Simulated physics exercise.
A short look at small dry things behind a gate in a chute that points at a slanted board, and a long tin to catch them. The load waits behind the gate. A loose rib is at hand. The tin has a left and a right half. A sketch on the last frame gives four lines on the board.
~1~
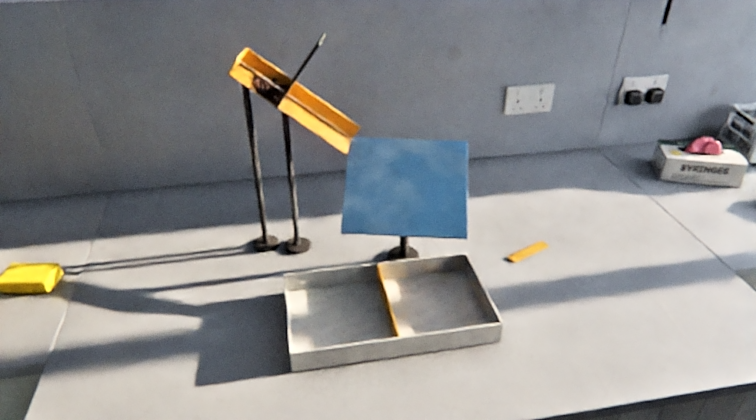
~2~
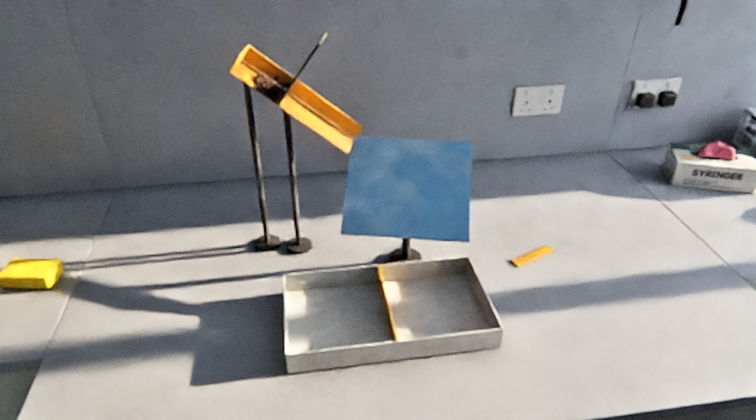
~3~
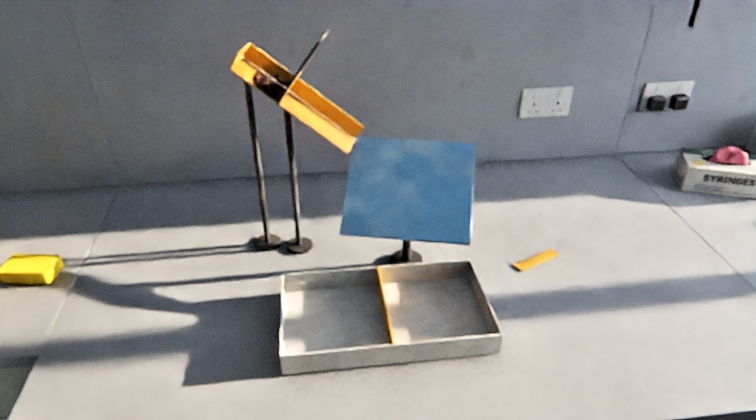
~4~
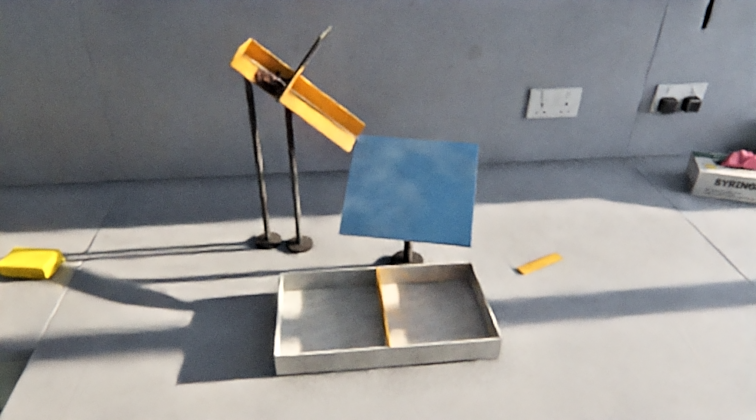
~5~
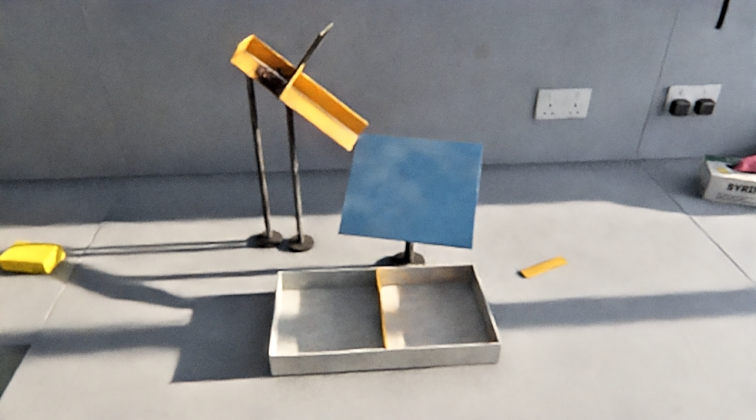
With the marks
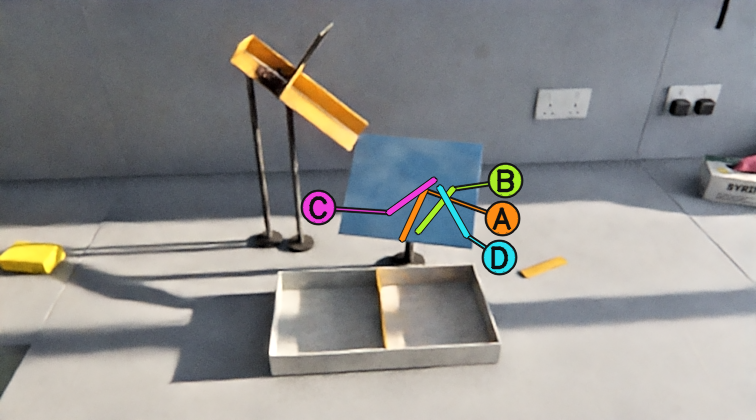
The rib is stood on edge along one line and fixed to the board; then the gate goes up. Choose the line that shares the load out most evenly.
Line A.
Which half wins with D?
More lands on the right.
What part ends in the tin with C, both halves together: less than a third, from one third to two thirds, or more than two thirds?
Line C gives more than two thirds.
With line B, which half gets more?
The right half.
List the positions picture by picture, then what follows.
In the first picture, load behind the gate at (271, 92), allspice berries; lip of the chute at (349, 147), sloping fairly steeply.
In the second picture, middle of the board at (408, 186), tilted fairly steeply; middle of its low edge at (404, 237); of its high edge at (412, 139).
In the third picture, front corners of the tin at (281, 356) and (502, 334); front end of its middle wall at (394, 345).
In the fourth picture, middle of the load at (274, 85); lip at (352, 145).
In the fifth picture, middle of the load at (275, 82); lip at (354, 144).
On the marked copy, line A from (424, 190) to (402, 239); line B from (452, 189) to (418, 231); line C from (433, 180) to (389, 212); line D from (439, 187) to (466, 235).
With A, of what is caught, about two thirds in the left half, about a third in the right.
With B, of what is caught, a small part in the left half, most in the right.
With C, of what is caught, nearly all in the left half, a stray few in the right.
With D, of what is caught, a small part in the left half, nearly all in the right.
